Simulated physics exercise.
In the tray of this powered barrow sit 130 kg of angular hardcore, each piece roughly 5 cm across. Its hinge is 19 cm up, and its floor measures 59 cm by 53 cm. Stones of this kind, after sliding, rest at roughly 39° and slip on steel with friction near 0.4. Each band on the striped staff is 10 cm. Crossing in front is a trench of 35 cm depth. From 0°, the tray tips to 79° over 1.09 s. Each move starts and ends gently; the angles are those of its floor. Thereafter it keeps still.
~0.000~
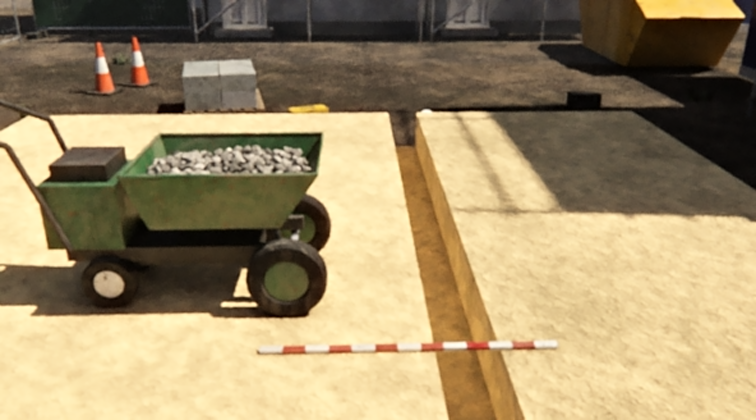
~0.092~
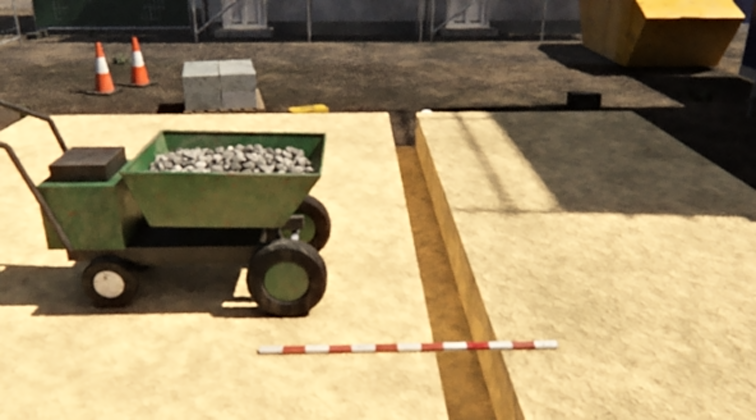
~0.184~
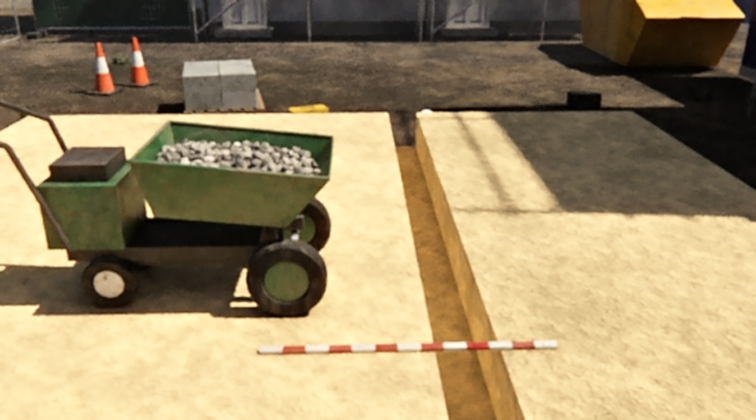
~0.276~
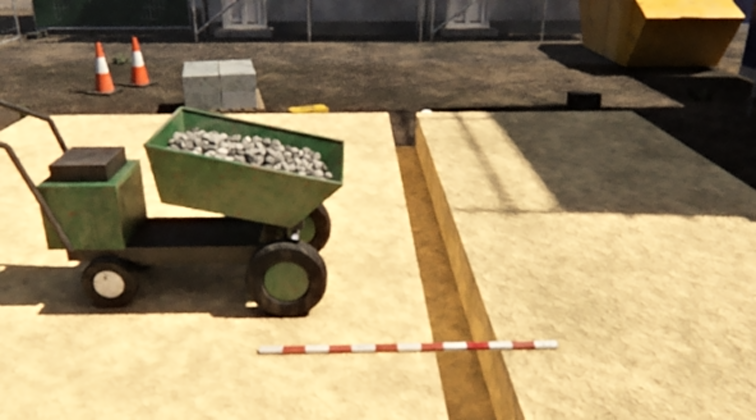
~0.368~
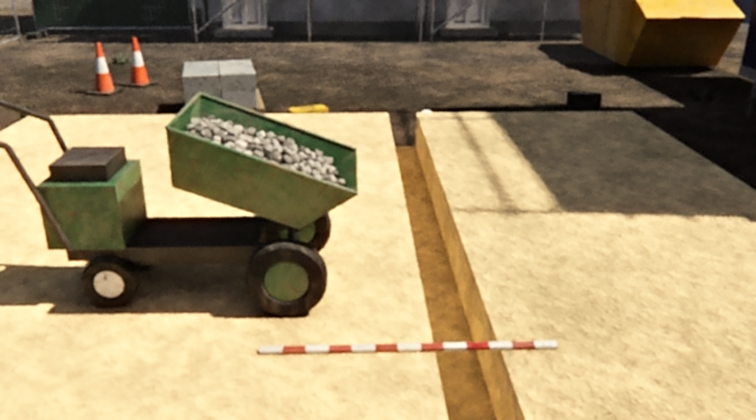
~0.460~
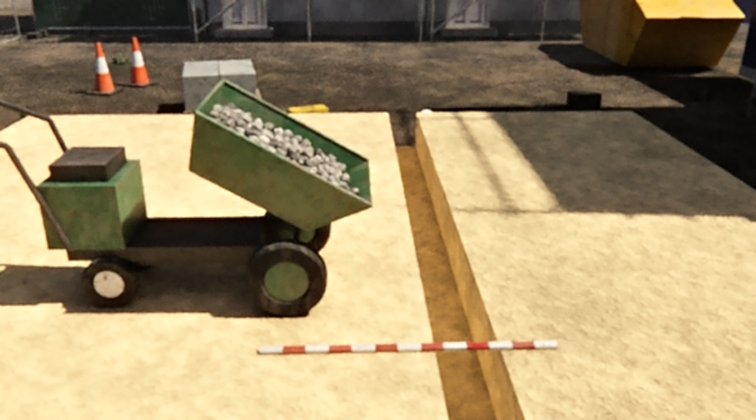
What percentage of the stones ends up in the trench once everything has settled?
About 83 per cent.
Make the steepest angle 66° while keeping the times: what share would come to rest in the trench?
Some 45 in a hundred, I'd say.
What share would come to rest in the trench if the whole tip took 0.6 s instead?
It would be near 75 per cent.
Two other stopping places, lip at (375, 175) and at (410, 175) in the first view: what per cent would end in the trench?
65 % and 5 %.
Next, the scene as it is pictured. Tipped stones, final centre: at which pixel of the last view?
Roughly at pixel (443, 317).
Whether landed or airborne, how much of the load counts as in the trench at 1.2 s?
I'd say near 30 per cent at that time.
After 0.8 s the floor is at 67°; 100 % in the tray; the foremost stones are at (407, 253).
After 1.2 s the floor is at 79°; 62 % in the tray, 6 % short of the trench, 32 % in the trench; the foremost stones are at (474, 313).
After 1.5 s the floor is at 79°; 27 % in the tray, 8 % short of the trench, 64 % in the trench; the foremost stones are at (487, 324).
After 3.5 s the floor is at 79°; 5 % in the tray, 11 % short of the trench, 83 % in the trench; the foremost stones are at (489, 328).
